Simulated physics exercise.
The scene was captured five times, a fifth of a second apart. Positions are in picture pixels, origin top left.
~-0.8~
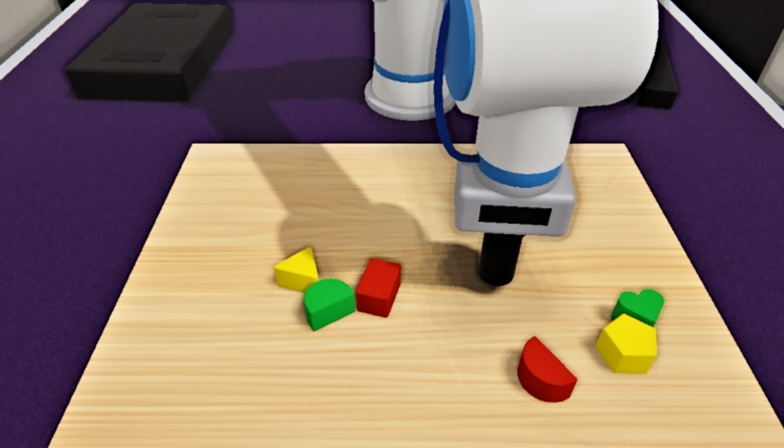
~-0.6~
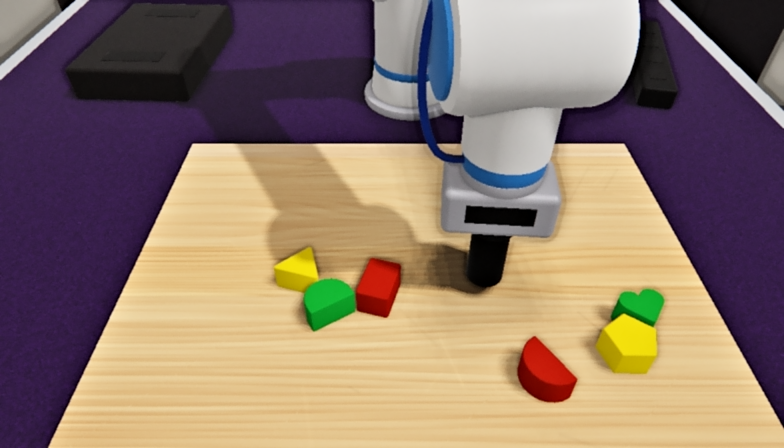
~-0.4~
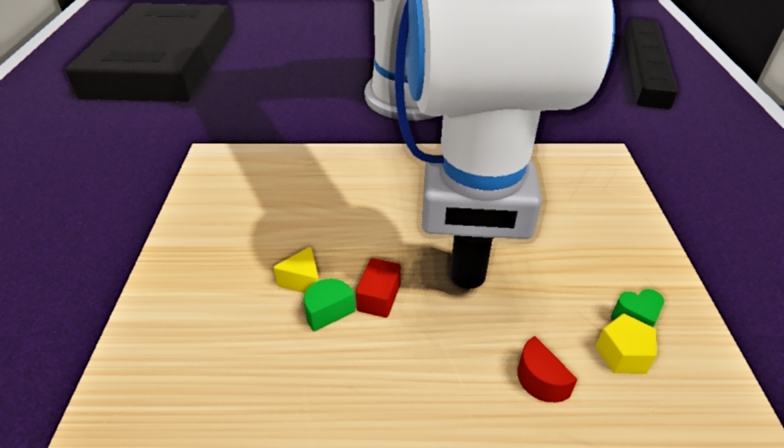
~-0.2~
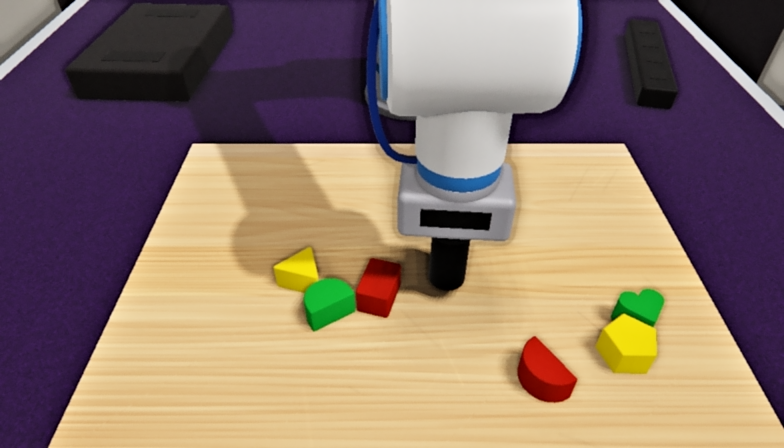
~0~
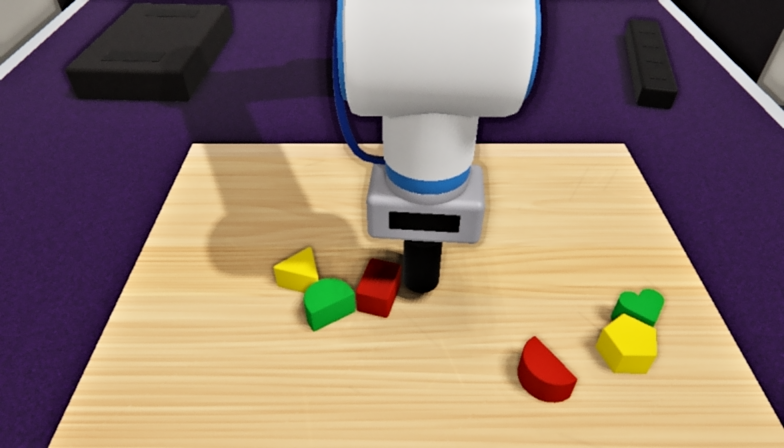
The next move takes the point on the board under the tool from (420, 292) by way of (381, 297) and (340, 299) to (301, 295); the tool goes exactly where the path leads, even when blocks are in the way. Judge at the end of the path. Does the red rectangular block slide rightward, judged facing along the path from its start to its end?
No
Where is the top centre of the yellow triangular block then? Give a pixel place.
In the picture, it is at (281, 256).
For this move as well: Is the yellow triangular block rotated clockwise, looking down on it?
Yes, I think so.
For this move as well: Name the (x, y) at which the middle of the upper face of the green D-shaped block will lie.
It ends at (242, 325).
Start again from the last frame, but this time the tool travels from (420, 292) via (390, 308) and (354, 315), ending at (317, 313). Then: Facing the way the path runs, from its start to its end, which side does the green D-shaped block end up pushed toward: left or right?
Goes right.
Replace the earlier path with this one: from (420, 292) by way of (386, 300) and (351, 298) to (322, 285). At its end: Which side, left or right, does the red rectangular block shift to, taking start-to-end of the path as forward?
Slides left.
What follows on the original path. One third of the way, tool at (380, 284); green D-shaped block at (307, 300), turned 30° clockwise; red rectangular block at (345, 287), turned 45° anticlockwise.
Two thirds of the way, tool at (338, 287); yellow triangular block at (291, 259), turned 40° clockwise; green D-shaped block at (268, 312), turned 20° clockwise; red rectangular block at (303, 294), turned 60° anticlockwise.
At the end, tool at (298, 282); yellow triangular block at (281, 256), turned 75° clockwise; green D-shaped block at (242, 325); red rectangular block at (271, 298), turned 80° anticlockwise.
